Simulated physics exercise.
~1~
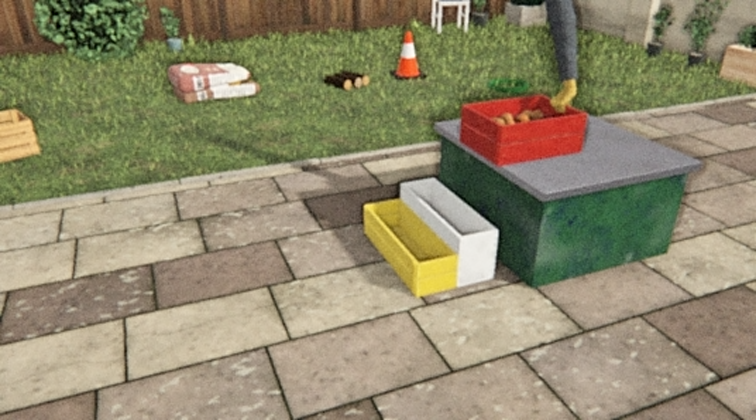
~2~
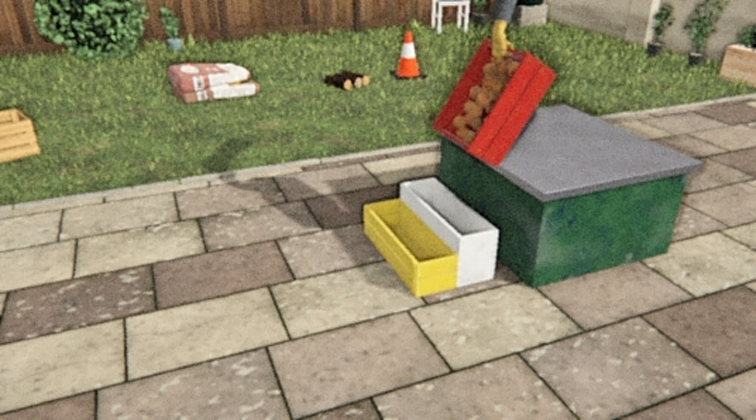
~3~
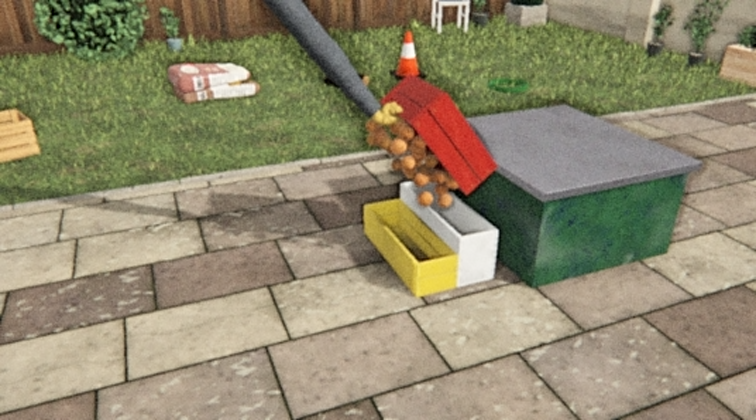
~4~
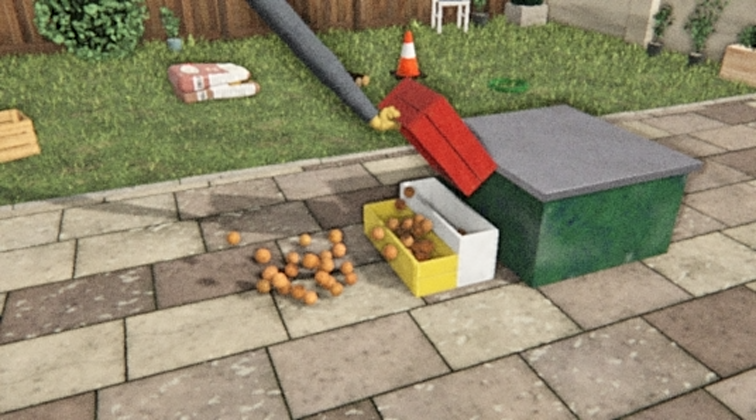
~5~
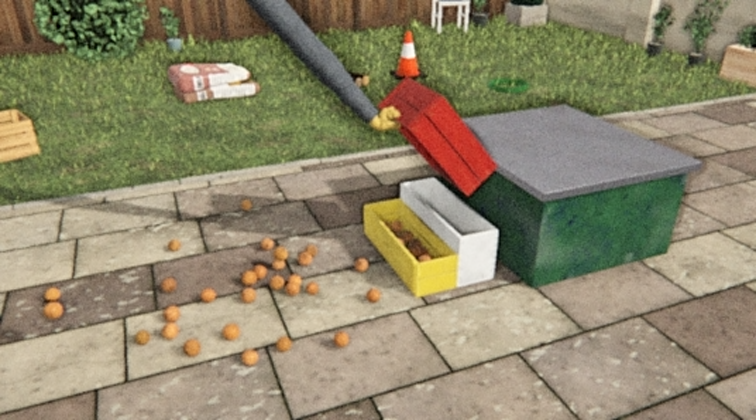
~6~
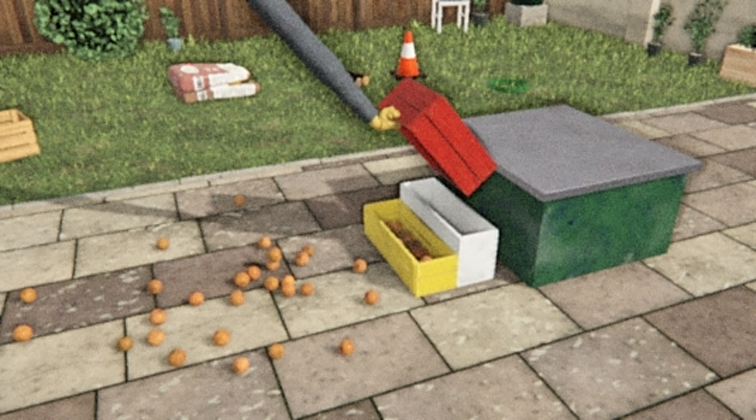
A red box of small orange-brown onions sits on a grey-topped green bench on a garden patio, held by a gloved hand. The arm tips it up and over to the left, towards a white trough and a yellow bin standing side by side on the paving. The onions pour out past the white trough, some landing in the yellow bin and many more striking the slabs beyond it. The loose ones roll and scatter leftward across the patio. At the end the arm still holds the upturned box, with most of the onions spread over the ground.
